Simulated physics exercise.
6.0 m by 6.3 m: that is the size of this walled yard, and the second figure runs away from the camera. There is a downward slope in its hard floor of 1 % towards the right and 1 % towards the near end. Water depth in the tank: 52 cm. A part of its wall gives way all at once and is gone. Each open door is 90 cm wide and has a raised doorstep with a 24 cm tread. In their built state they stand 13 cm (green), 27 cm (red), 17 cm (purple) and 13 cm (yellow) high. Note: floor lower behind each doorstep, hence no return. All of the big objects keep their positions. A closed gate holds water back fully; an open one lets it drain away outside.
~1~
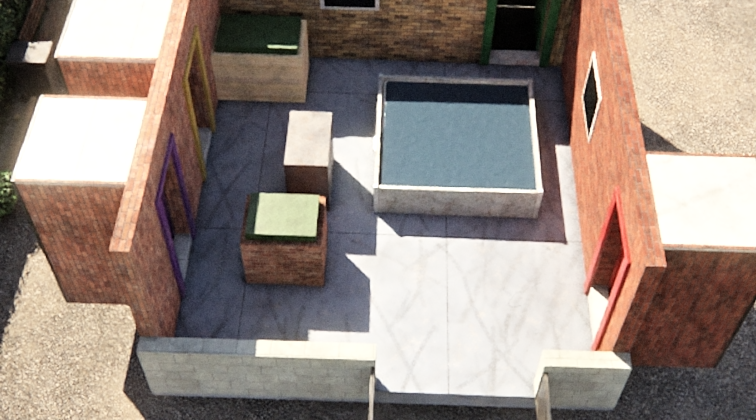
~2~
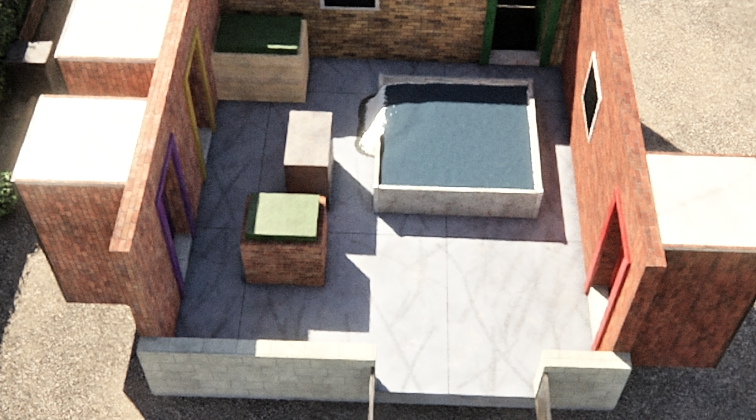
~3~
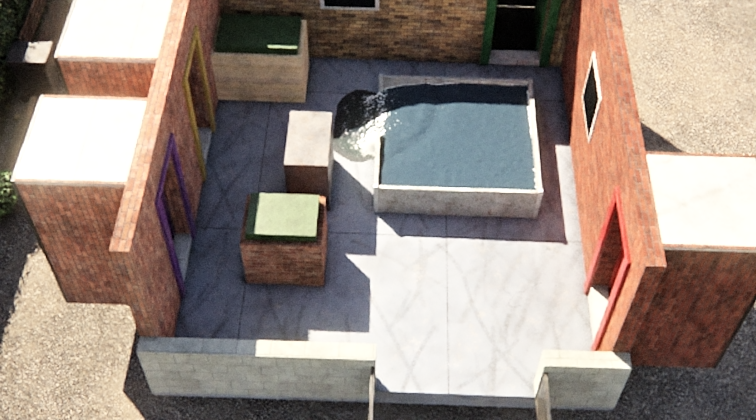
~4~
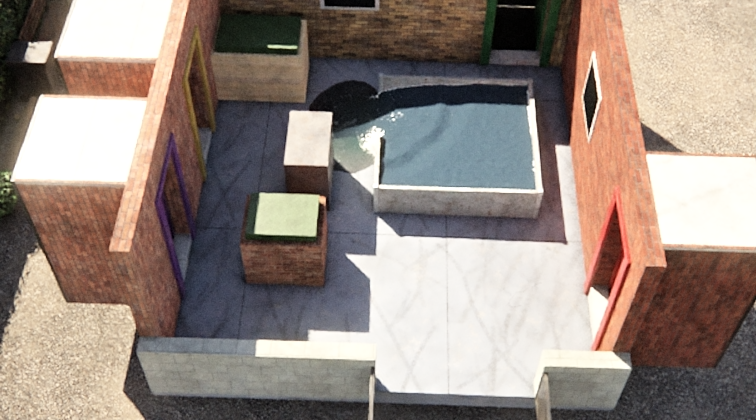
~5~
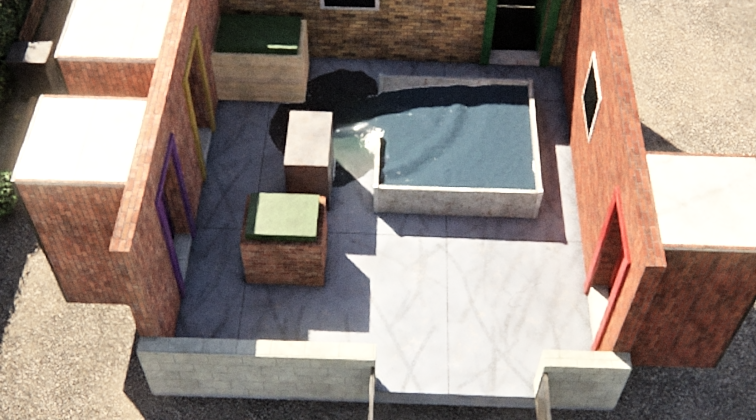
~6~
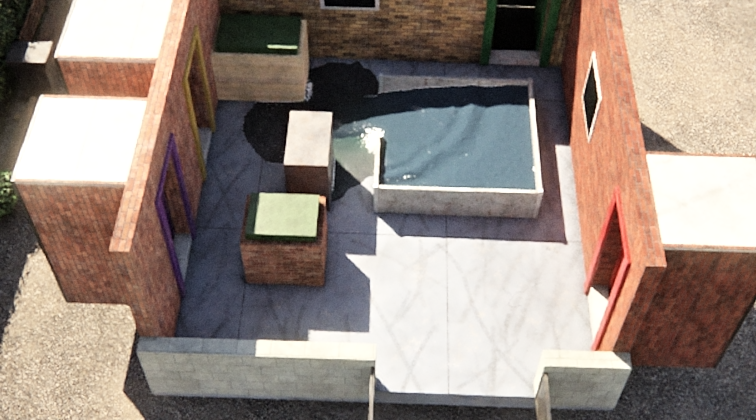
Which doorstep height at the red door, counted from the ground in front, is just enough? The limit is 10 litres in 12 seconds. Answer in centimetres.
A height of roughly 12 cm is just enough.
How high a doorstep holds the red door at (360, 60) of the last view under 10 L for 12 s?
15 cm.
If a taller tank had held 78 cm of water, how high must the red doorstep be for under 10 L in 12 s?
Roughly 17 centimetres would do it.
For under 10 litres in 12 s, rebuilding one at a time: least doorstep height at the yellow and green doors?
About 24 cm at yellow and 9.5 cm at green.
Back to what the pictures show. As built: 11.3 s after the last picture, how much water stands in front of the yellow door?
Depth: Near 6.5 cm.
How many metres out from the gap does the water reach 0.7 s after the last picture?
The front sits around 3.0 m out.
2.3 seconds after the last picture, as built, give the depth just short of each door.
Centimetres: Green = 1, red = 0, purple = 5, yellow = 26.
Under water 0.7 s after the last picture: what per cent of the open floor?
Close to 20 per cent of it is wet.
Then, 0.7 s after the last picture water covers 20 % of the floor, deepest (32 cm) near (217, 112); it has not reached the red door.
Then, 2.3 s after the last picture water covers 35 % of the floor, deepest (36 cm) near (226, 61); it has not reached the red door.
Then, 11.3 s after the last picture water covers 95 % of the floor, deepest (18 cm) near (595, 383); 12 cm at the red door, 0 litres in over its 27 cm doorstep.
At the red door as built, the water peaked near 16 cm, 7.3 s after the last picture.
Run again over the same 12 s with other heights there, 19 litres in over 10.5 cm, 4 litres over 14 cm. The limit of 10 litres is kept from about 12 cm up.
